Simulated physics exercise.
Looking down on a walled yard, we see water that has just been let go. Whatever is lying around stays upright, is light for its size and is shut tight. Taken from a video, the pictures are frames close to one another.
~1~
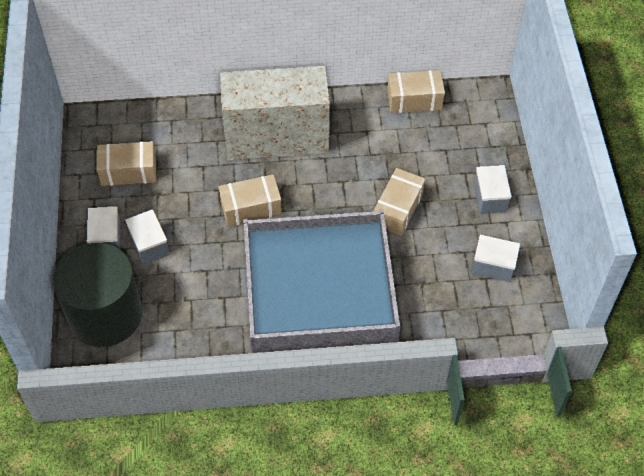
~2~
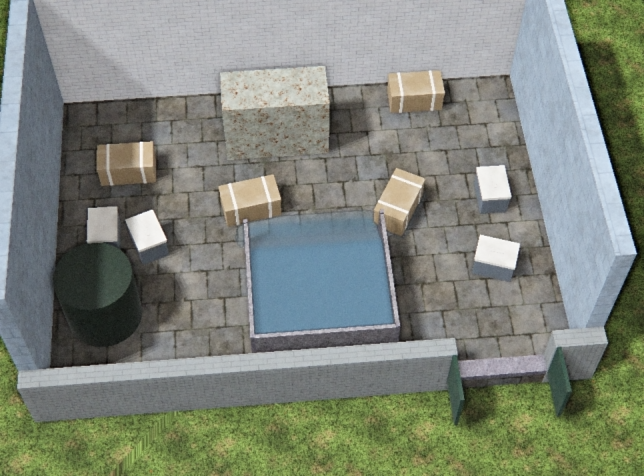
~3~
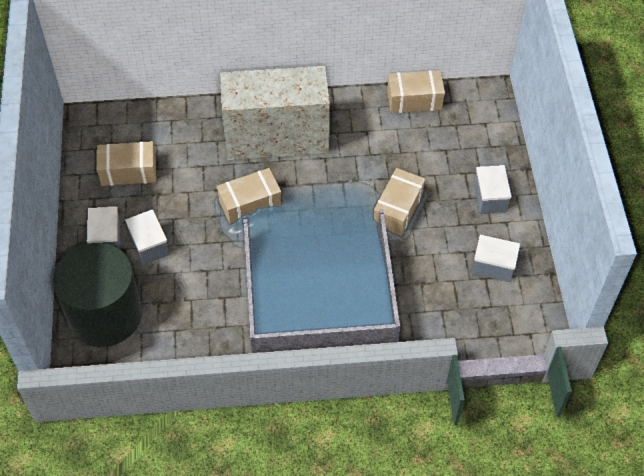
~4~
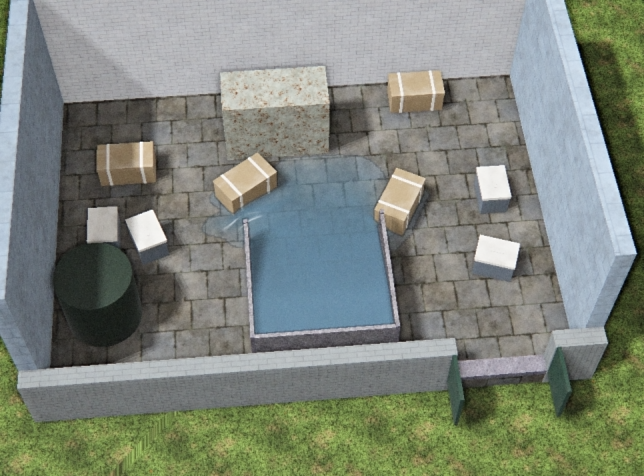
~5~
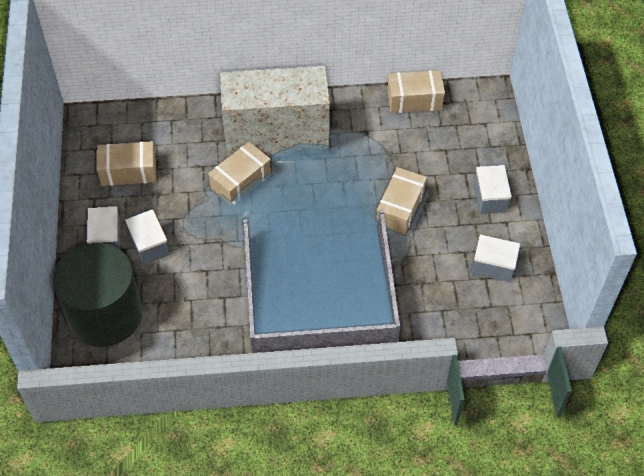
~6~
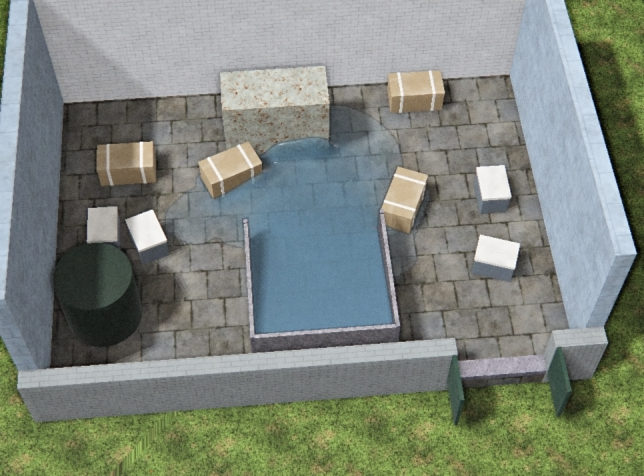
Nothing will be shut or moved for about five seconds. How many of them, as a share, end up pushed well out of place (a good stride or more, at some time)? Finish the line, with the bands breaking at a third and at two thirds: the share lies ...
The share lies at two thirds or above.
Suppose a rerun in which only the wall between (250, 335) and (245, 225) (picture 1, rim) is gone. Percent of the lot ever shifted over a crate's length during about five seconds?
Roughly 40 %.
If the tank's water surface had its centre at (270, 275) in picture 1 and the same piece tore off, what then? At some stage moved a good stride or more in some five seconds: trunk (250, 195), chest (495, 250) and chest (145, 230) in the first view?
As listed: Yes, never so far, less than that.
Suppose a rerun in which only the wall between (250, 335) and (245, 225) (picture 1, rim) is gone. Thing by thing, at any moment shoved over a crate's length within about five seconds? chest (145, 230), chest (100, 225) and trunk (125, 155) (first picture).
Taking them in order, displaced that much, displaced that much, displaced that much.
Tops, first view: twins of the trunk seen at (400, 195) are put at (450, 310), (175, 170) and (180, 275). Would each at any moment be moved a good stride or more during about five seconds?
Sequence: Doesn't go far, travels that far, doesn't go far.
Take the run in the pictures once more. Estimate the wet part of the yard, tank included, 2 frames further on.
I'd say around 30 in a hundred.
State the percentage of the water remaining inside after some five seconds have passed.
Looks like about 100 per cent of the water.
A moment on, 1 of 8 are well off their spots; 0 afloat.
Next, 3 of 8 are well off their spots; 1 afloat.
Later, 5 of 8 are well off their spots; 5 afloat.
In the end, 8 of 8 are well off their spots, and 8 have been at some point; 5 afloat.
